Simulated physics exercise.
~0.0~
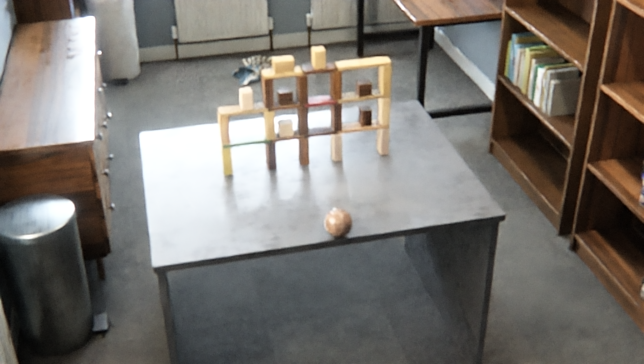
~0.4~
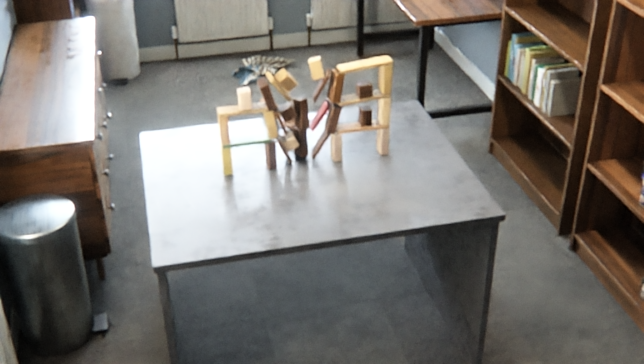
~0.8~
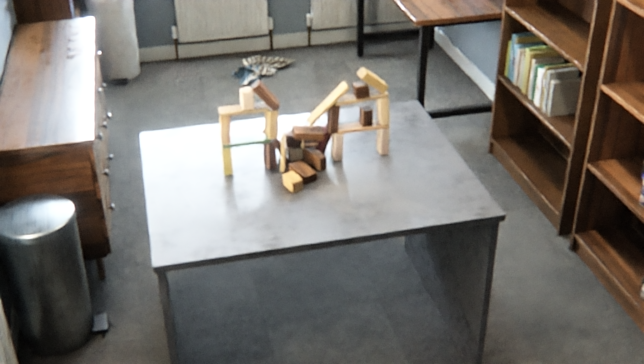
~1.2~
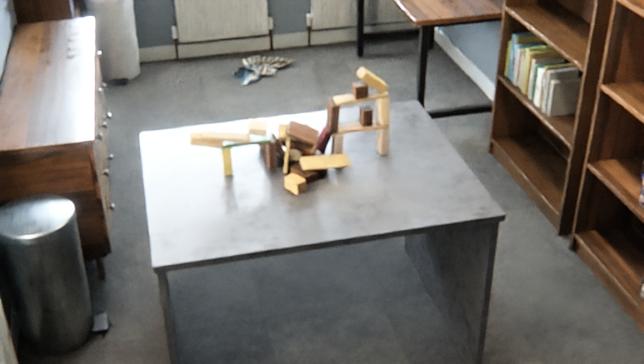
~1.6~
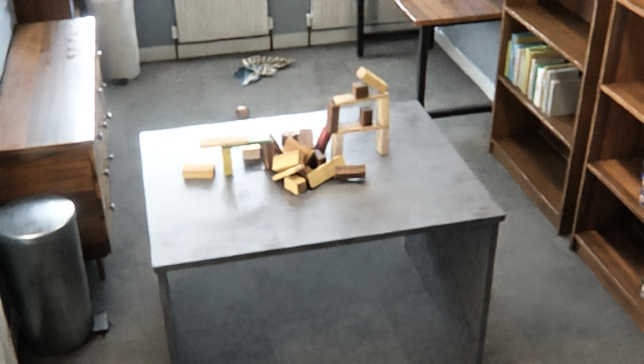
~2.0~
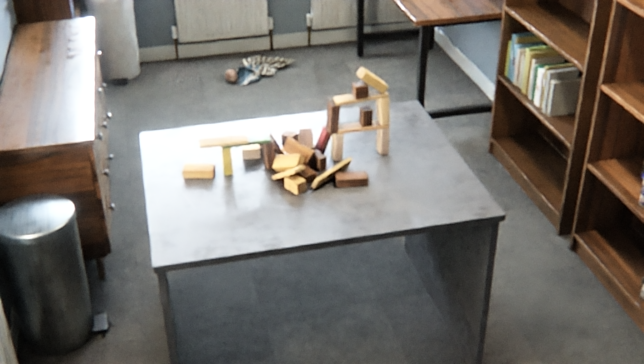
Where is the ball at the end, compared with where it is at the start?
At the start the ball is on the table in front of the block house, near the front edge. At the end it is on the floor behind the table, farther to the left.
